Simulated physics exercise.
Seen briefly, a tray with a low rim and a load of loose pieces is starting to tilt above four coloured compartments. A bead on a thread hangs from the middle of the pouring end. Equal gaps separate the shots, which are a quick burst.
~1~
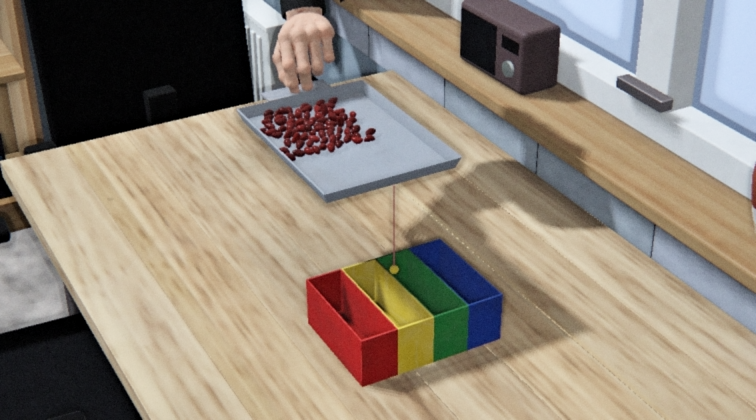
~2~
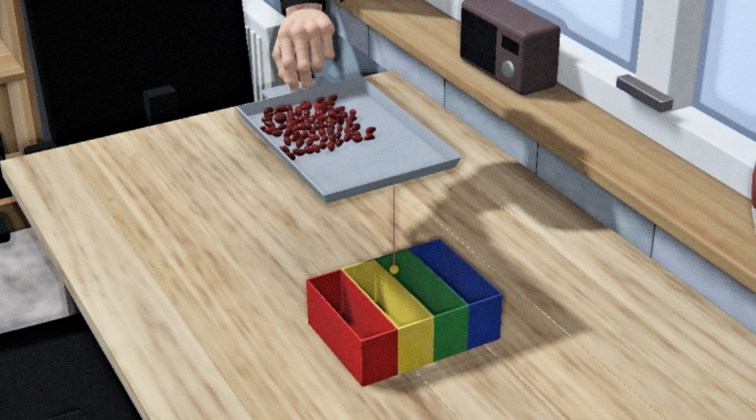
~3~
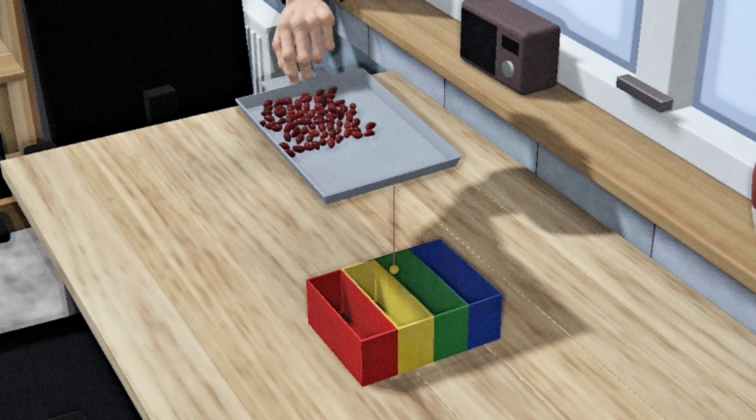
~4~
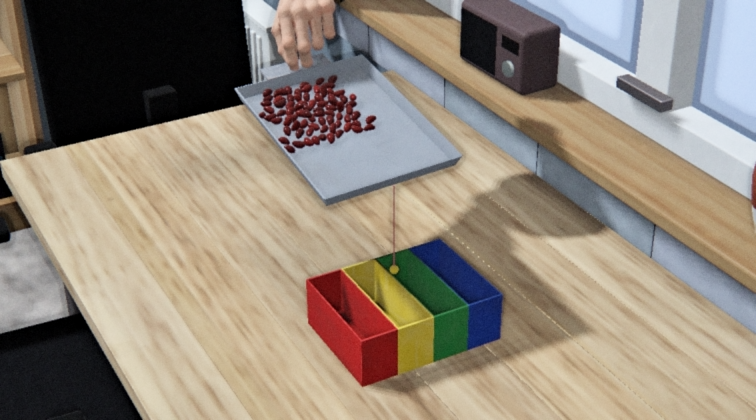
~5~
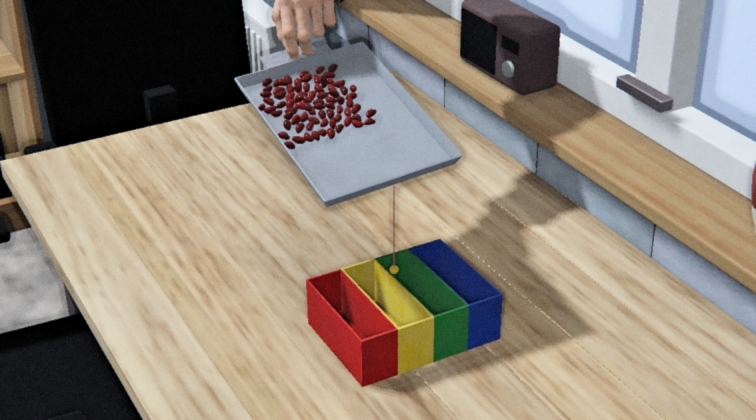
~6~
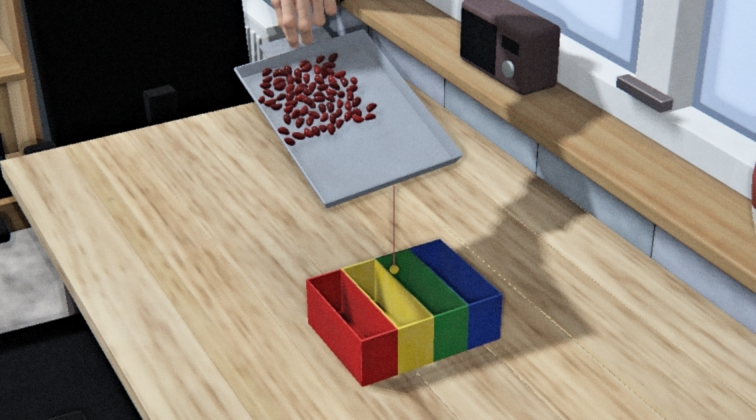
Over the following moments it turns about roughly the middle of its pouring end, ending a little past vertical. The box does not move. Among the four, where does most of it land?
Mostly in the red cell.
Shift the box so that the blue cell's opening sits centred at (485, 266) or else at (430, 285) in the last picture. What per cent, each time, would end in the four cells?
In order: 30 percent, then 90 percent.
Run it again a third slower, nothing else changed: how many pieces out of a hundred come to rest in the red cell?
Something like 40 percent, give or take.
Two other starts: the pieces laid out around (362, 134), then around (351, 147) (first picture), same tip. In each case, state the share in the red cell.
40 and 40 per cent.
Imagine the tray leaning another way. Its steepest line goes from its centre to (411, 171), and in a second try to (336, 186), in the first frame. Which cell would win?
The cell in blue; the cell in red.
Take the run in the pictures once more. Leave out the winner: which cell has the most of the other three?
That would be the yellow cell, just behind the top one.
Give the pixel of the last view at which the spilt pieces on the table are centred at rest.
Around (340, 398).
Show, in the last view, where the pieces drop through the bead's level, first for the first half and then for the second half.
Near (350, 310) to start, and near (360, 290) afterwards.
Just after the last frame, tray tipped steeply; roughly two thirds on the tray; just a few in the red cell; roughly a quarter falling or outside the box.
A moment on, tray tipped right over; about a tenth on the tray; roughly a quarter in the red cell; about a tenth in the yellow cell; just a few in the green cell; roughly half falling or outside the box.
Further on, tray tipped past a quarter turn; roughly a third in the red cell; roughly a quarter in the yellow cell; just a few in the green cell; roughly a third falling or outside the box.
When it is over, tray tipped past a quarter turn; roughly a third in the red cell; roughly a quarter in the yellow cell; just a few in the green cell; not one in the blue cell; roughly a third outside the box.
